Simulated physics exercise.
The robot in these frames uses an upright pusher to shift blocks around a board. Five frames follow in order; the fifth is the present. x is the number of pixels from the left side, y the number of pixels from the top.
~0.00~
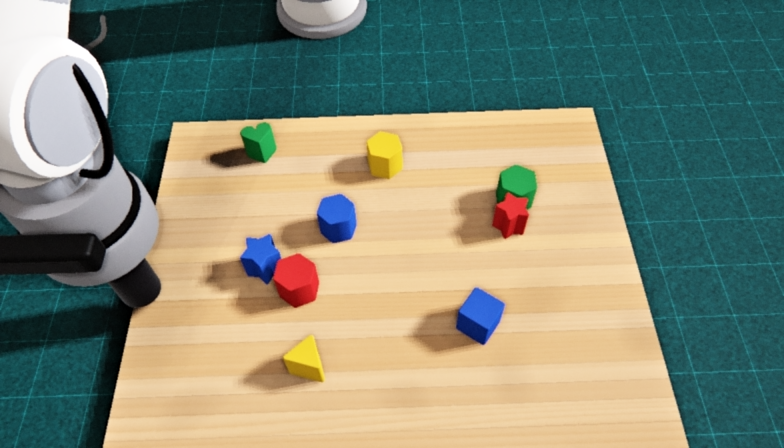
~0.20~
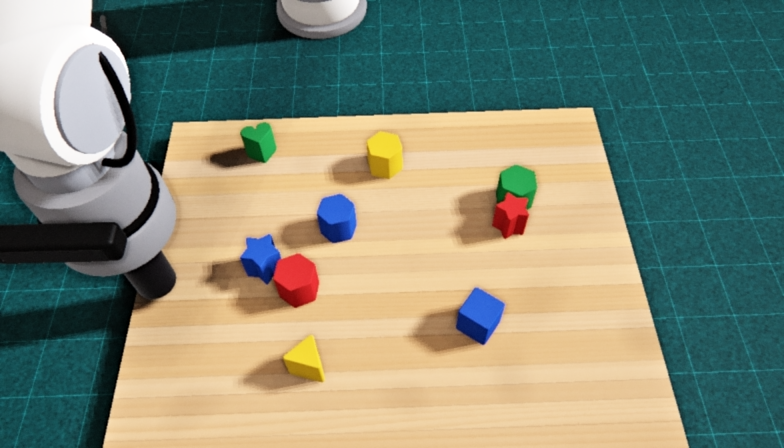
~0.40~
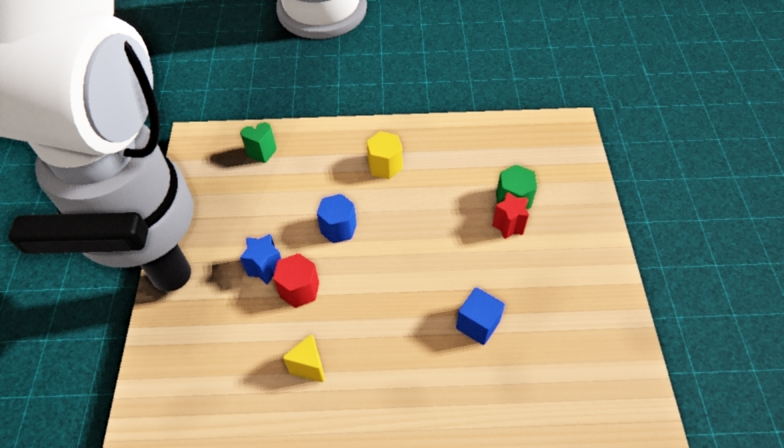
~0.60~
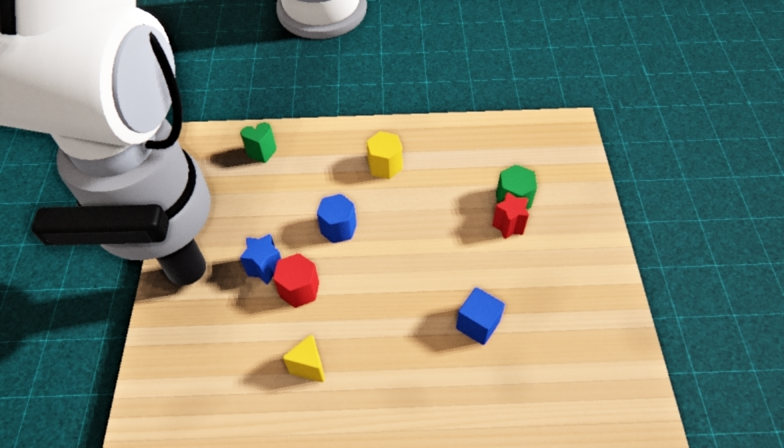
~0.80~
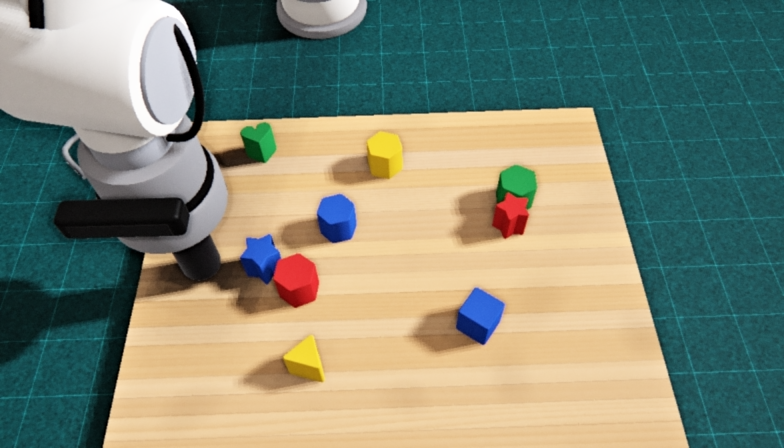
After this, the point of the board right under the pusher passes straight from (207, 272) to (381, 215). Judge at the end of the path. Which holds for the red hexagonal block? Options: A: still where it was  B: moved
I choose B.
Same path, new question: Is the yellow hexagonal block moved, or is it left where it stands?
It sits in its place.
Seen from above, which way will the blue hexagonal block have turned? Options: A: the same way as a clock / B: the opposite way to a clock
A (the same way as a clock)
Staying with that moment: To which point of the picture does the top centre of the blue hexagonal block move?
Expect it around (415, 187).
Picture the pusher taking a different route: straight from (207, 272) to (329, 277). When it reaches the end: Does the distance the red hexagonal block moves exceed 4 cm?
Yes, it checks out.
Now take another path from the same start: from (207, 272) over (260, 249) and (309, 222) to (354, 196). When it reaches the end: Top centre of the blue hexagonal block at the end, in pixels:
It sits at (365, 204).
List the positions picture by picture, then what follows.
The first frame shows lower end of the pusher (142, 291), tops of blocks, blue star-shaped block (259, 249), red hexagonal block (294, 271), blue hexagonal block (335, 208), yellow hexagonal block (384, 144).
The second frame shows pusher (158, 283), blocks as before.
The third frame shows pusher (173, 276), blocks as before.
The fourth frame shows pusher (188, 270), blocks as before.
The fifth frame shows pusher (203, 265), blue star-shaped block (259, 249), red hexagonal block (294, 271), blue hexagonal block (335, 208), yellow hexagonal block (384, 144).
The first path, step by step. One third of the way, pusher (265, 246); blue star-shaped block (293, 246), turned 20° clockwise; red hexagonal block (305, 275), turned 15° clockwise.
Two thirds of the way, pusher (324, 226); blue star-shaped block (334, 246), turned 80° clockwise; red hexagonal block (313, 277), turned 45° clockwise; blue hexagonal block (357, 202).
At the end, pusher (380, 207); blue star-shaped block (334, 246), turned 80° clockwise; red hexagonal block (313, 277), turned 45° clockwise; blue hexagonal block (415, 187), turned 25° clockwise; yellow hexagonal block not moved.
